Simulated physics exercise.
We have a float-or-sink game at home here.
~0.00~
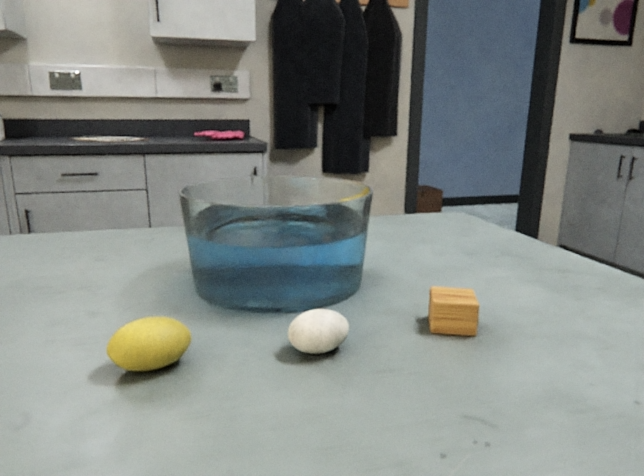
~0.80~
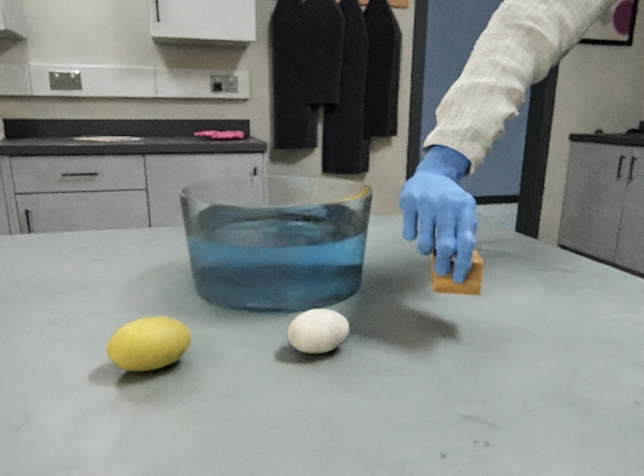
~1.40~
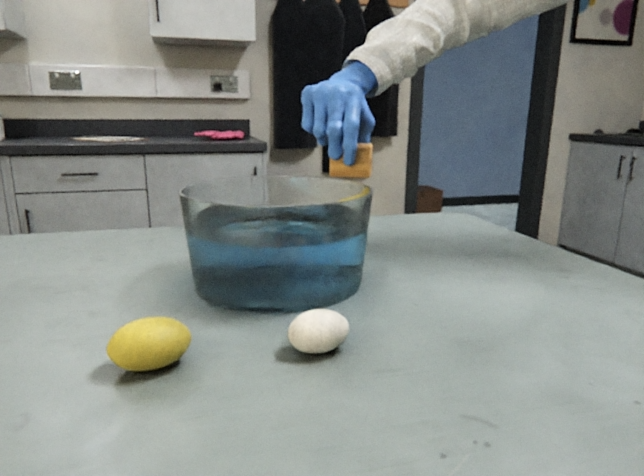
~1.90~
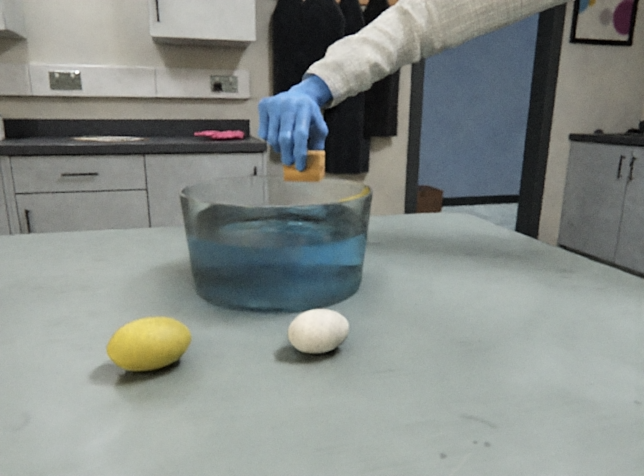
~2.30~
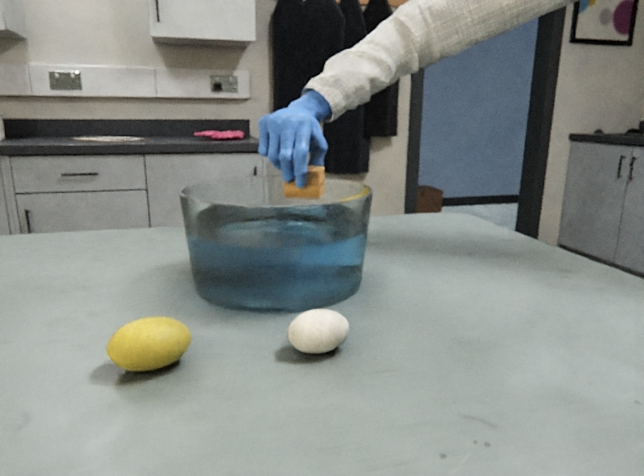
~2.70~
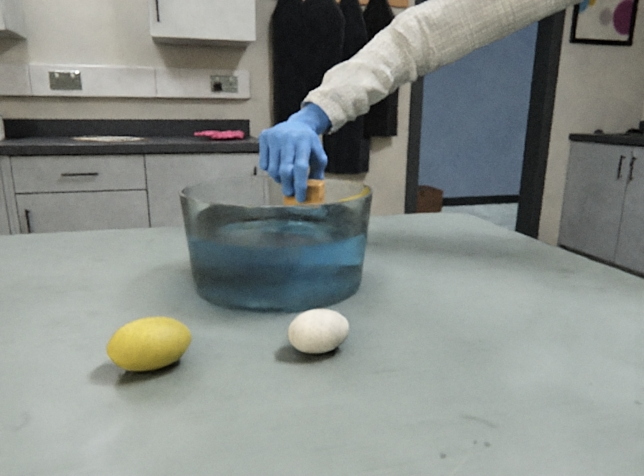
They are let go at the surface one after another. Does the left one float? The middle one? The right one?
Left rests at the top - middle lies at the bottom - right rests at the top.
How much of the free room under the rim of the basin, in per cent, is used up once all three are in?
About 10 percent.
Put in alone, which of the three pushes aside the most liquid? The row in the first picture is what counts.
Finding: The body at the left end.
After 4.0 s, the wooden block stays afloat.
After 8.0 s, the egg drops to the bottom.
After 12.0 s, the lemon stays afloat; afloat, lemon and wooden block.
